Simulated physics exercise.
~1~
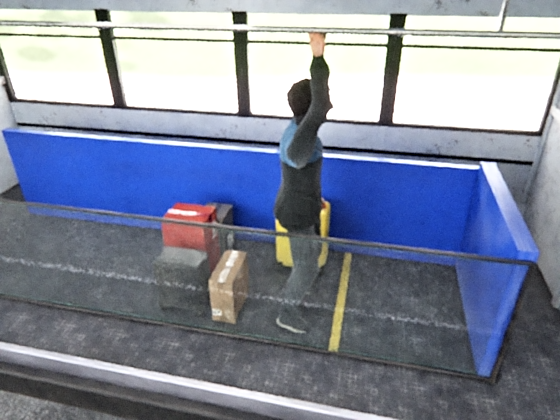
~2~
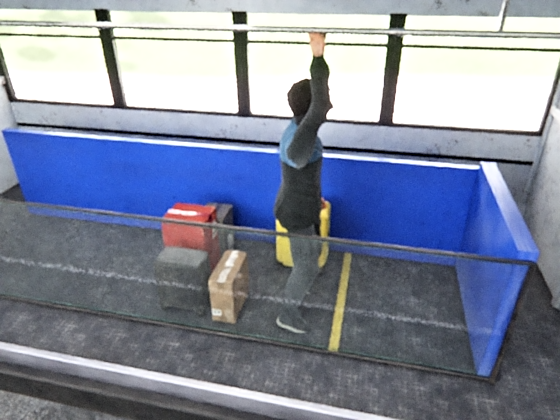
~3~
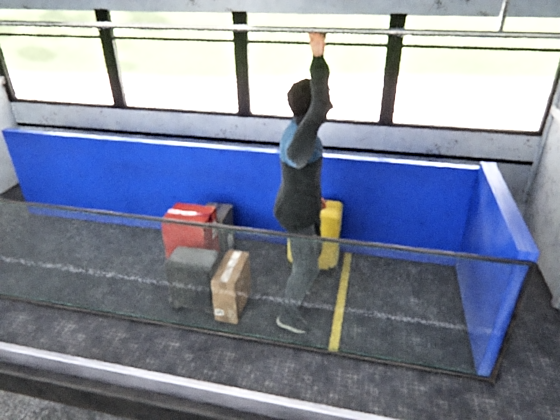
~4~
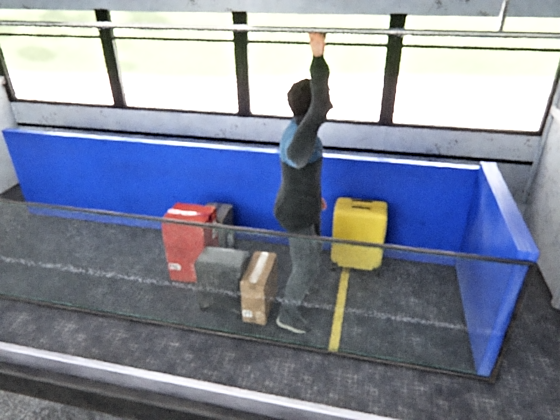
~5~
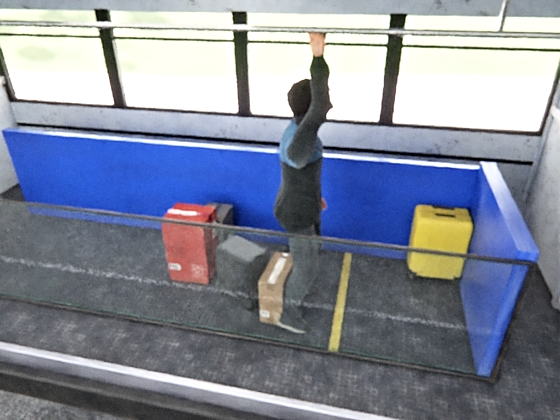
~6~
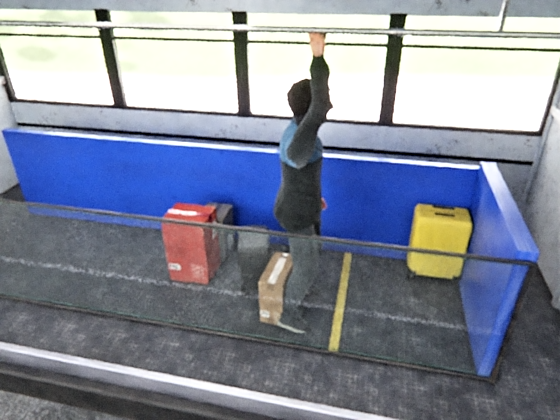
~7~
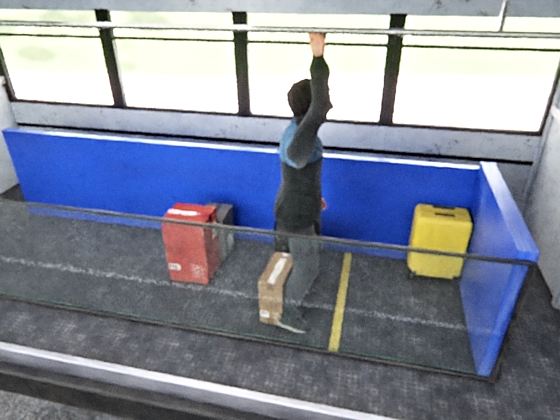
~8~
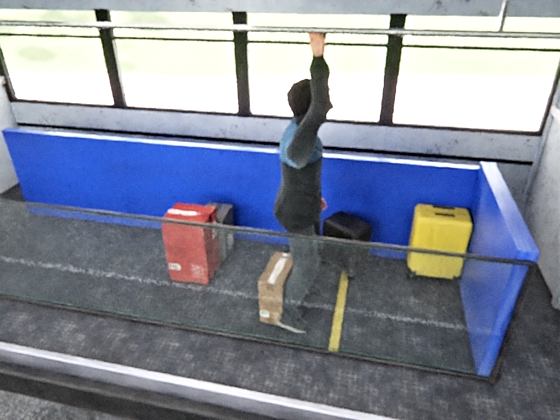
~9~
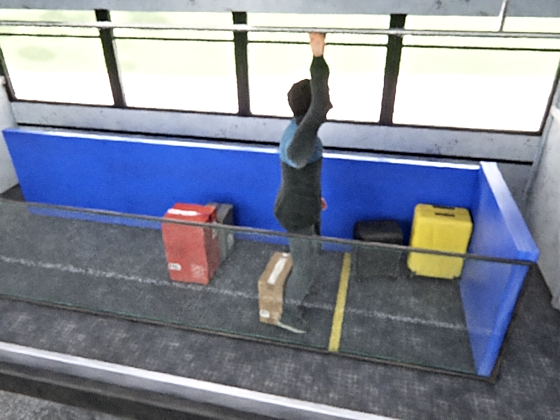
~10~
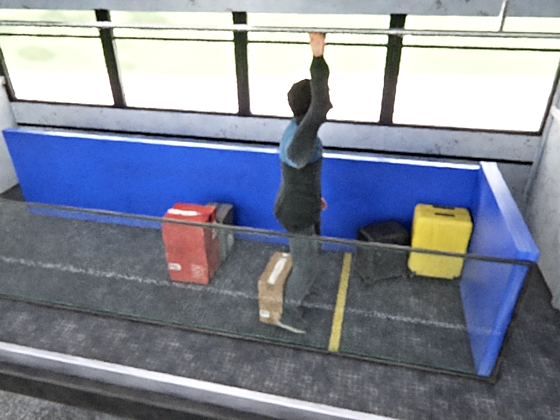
A person in dark clothes stands in a blue-walled luggage bay, one arm raised to an overhead rail, seen from above through a low clear panel. To the left are a red bag, a grey one behind it, a small dark case and a brown carton, with a yellow case behind the person. The yellow case rolls right across the yellow floor line to the far end, while the carton slides a little right and stops short of it. The dark case then rolls behind the person, crosses the line and ends beside the yellow case, everything upright.
